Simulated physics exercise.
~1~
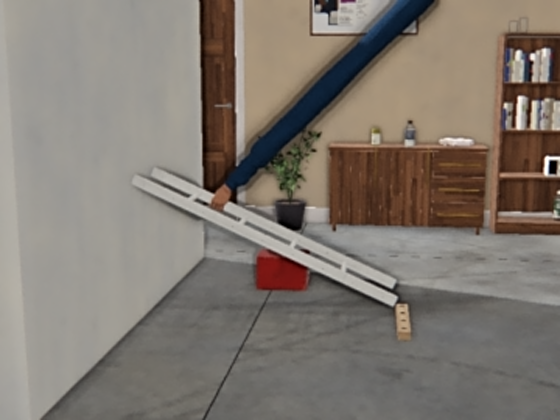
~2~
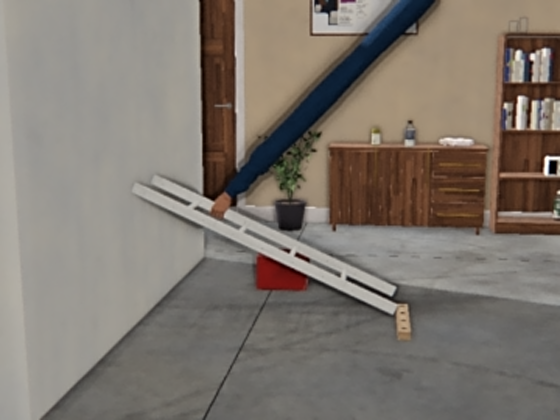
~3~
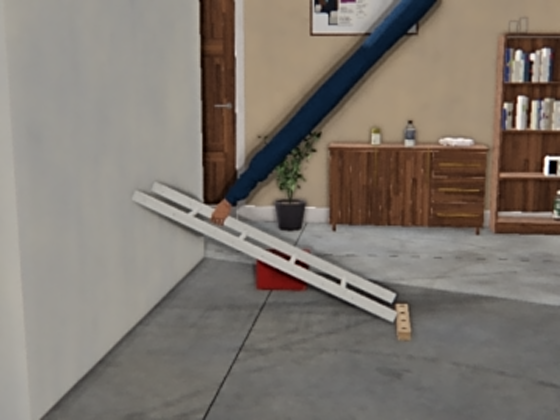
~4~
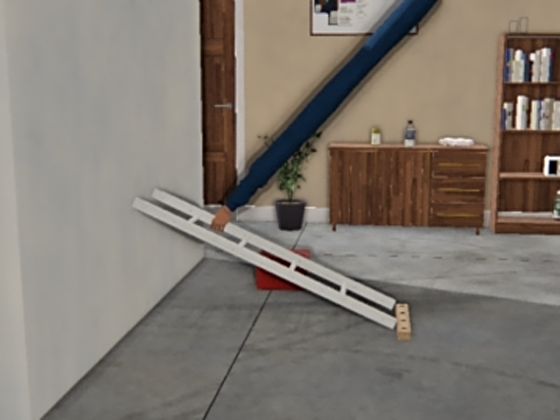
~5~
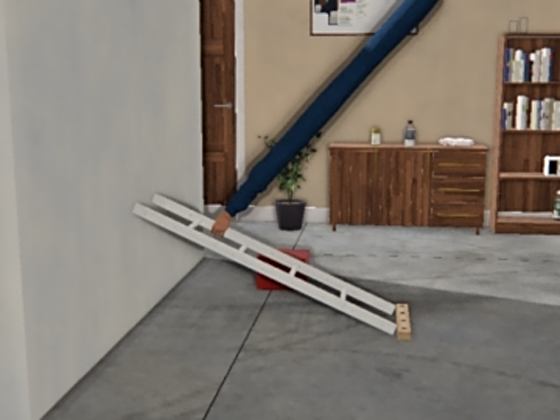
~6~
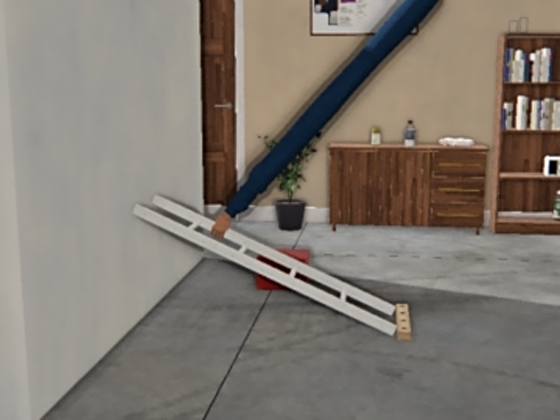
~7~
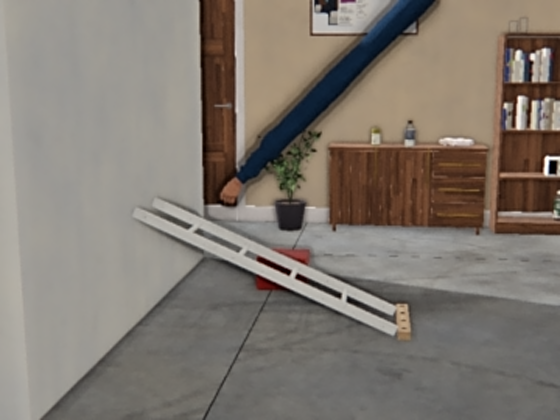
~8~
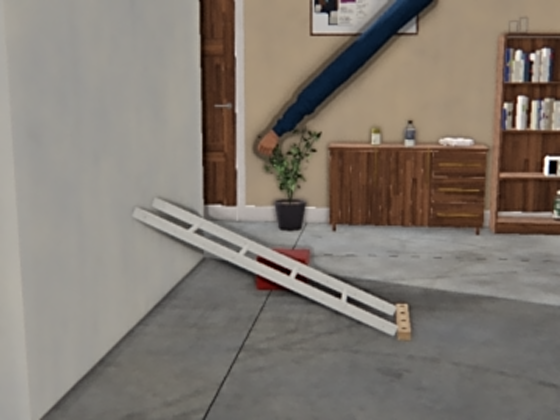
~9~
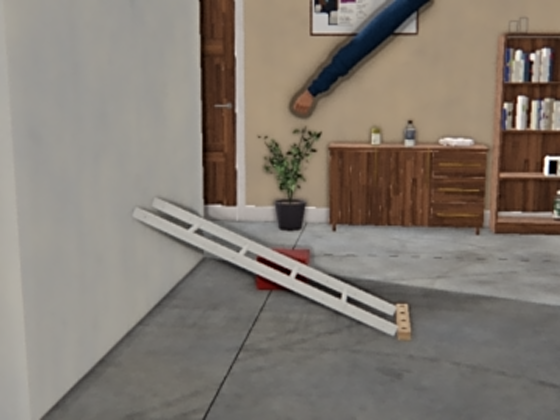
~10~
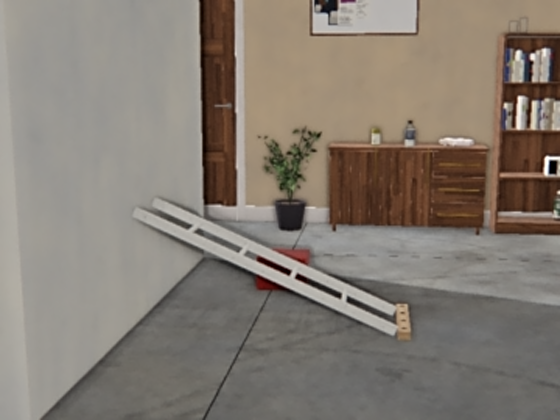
An arm lowers a white ladder against a wooden batten, withdraws, and the ladder stays leaning.
